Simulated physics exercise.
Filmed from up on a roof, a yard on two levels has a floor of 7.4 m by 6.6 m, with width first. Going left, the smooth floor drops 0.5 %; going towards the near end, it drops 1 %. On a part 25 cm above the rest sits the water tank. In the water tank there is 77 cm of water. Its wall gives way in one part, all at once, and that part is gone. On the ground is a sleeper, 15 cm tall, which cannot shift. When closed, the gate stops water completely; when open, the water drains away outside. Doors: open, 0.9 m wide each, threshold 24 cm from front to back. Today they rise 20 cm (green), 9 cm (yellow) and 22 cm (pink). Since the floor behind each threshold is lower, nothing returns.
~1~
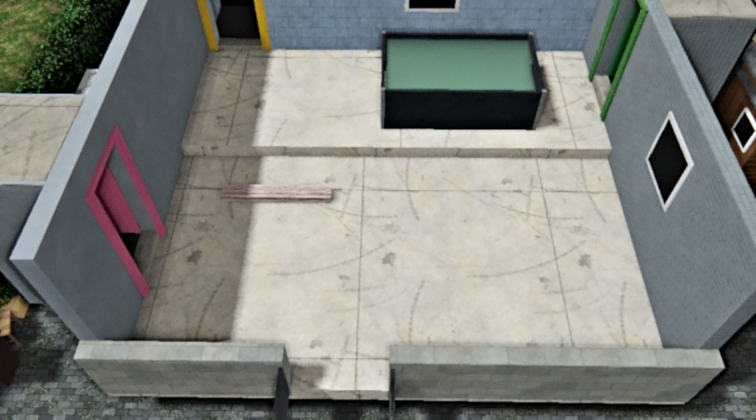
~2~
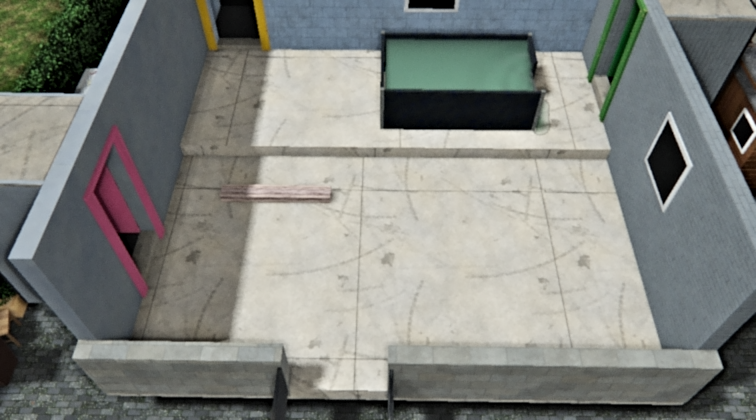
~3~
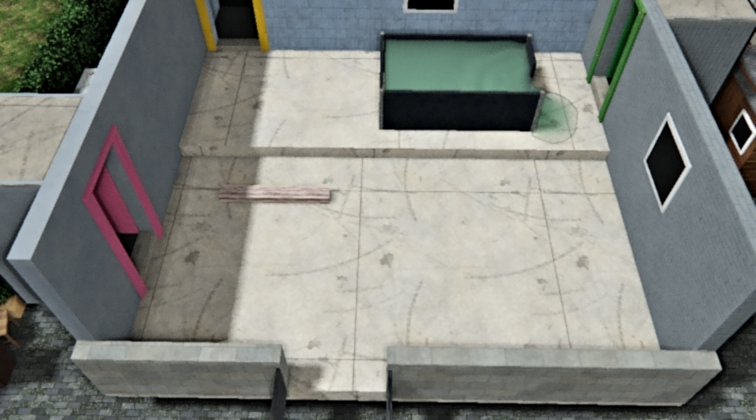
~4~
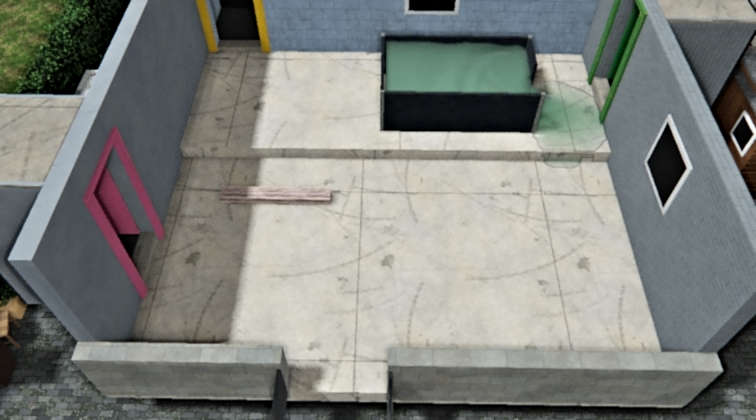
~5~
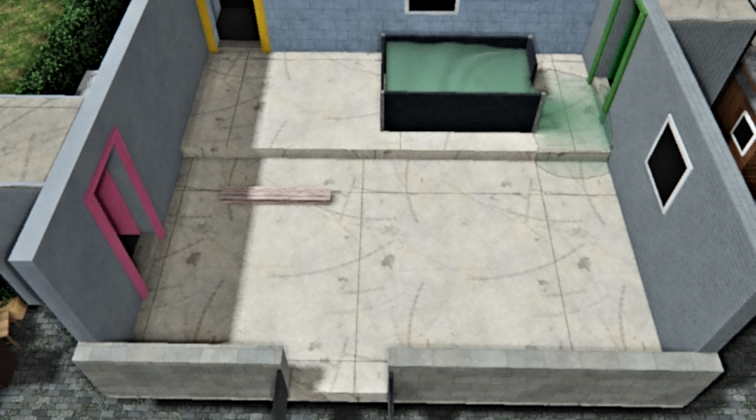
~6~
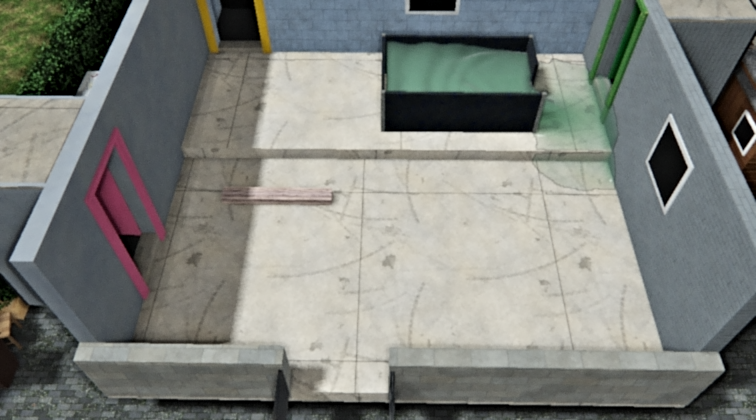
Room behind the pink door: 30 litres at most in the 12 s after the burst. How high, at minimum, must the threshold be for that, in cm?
7.5 cm.
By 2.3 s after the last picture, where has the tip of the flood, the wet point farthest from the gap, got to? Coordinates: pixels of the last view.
Around pixel (403, 375).
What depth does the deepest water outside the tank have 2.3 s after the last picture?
Up to some 33 cm.
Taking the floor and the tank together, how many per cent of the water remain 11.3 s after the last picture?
Around 88 in a hundred parts remain.
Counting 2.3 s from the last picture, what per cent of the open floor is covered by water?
Roughly 30 percent of the floor.
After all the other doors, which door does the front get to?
The last one is the pink door.
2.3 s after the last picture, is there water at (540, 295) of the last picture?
That spot is swamped.
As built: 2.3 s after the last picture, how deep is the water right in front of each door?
Depth at green 28 cm, at yellow 0 cm, at pink 0 cm.
Then, 0.7 s after the last picture water covers 10 % of the floor, deepest (46 cm) near (595, 128); it has not reached the pink door.
Then, 2.3 s after the last picture water covers 30 % of the floor, deepest (33 cm) near (601, 114); it has not reached the pink door.
Then, 11.3 s after the last picture water covers 80 % of the floor, deepest (14 cm) near (124, 372); 11 cm at the pink door, 0 litres in over its 22 cm threshold.
At the pink door as built, the water peaked near 13 cm, 7.9 s after the last picture.
With a threshold of 7 cm, 42 litres would have come in within the 12 s; with 9.5 cm, 11 litres. So under 30 litres takes about 7.5 cm.
